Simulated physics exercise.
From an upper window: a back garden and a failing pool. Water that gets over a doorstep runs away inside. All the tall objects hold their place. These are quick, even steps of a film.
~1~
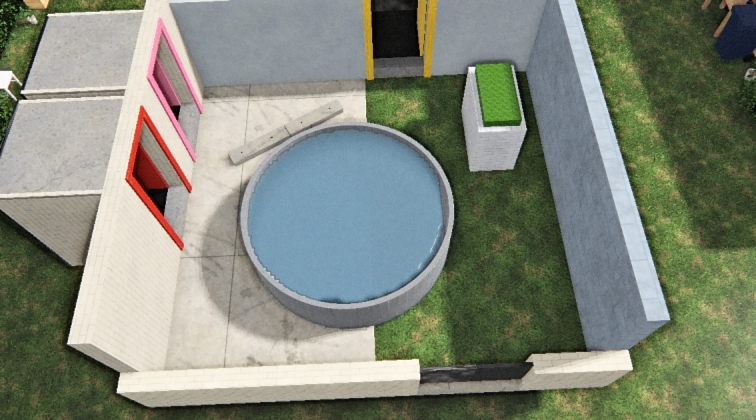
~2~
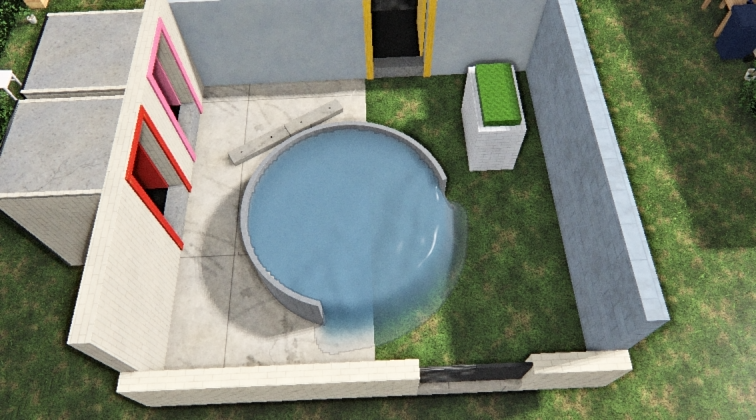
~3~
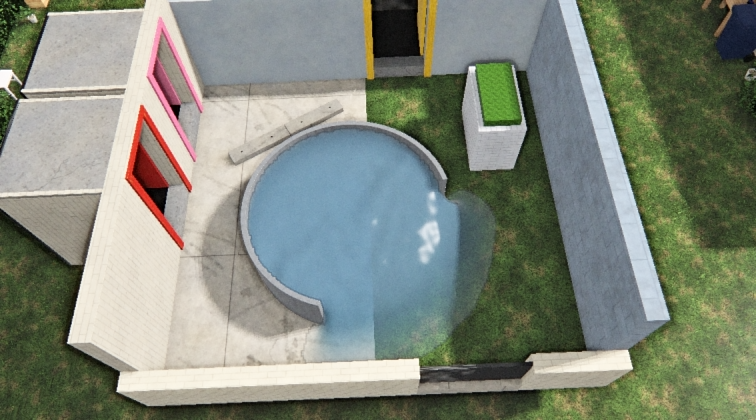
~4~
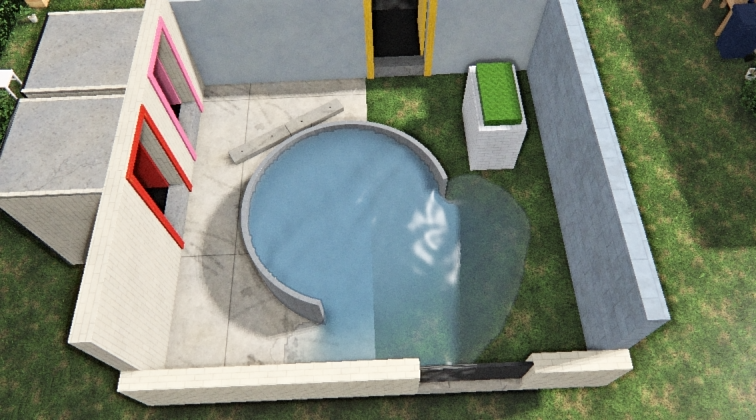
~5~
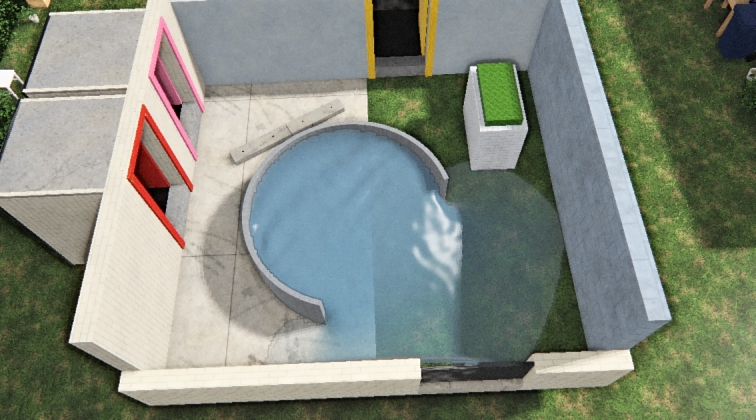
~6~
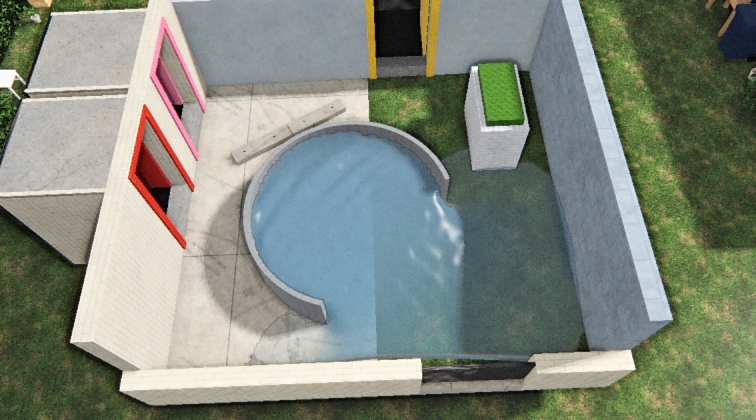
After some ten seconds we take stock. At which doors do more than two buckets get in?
In the end: The pink door holds within the limit; the yellow door holds within the limit; the red door holds within the limit.
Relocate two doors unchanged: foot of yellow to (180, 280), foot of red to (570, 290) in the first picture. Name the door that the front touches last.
Last comes the door marked pink.
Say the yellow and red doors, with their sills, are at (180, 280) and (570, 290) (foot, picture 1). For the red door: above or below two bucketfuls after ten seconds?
Then: Red door lets more in.
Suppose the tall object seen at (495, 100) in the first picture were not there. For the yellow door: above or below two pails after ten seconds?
My reading: Yellow door keeps below it.
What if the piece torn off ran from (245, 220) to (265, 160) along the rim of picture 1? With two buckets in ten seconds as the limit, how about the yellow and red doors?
One by one: Yellow door keeps below it, red door takes more.
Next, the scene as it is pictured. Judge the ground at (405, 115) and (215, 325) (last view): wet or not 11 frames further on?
One after the other: Not flooded, under water.
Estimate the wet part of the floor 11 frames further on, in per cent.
Near 50 in a hundred.
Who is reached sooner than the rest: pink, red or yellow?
It is the door marked red.
A moment on, water covers 45 % of the floor; the pink door not reached, the yellow door not reached, the red door not reached.
Next, water covers 50 % of the floor; the pink door not reached, the yellow door not reached, the red door wet at the sill, nothing in.
Then, water covers 80 % of the floor; the pink door wet at the sill, nothing in, the yellow door not reached, the red door wet at the sill, nothing in.
Later, water covers 100 % of the floor; the pink door wet at the sill, nothing in, the yellow door under two buckets in, the red door wet at the sill, nothing in.
In the end, water covers 100 % of the floor; the pink door under two buckets in, the yellow door under two buckets in, the red door wet at the sill, nothing in.
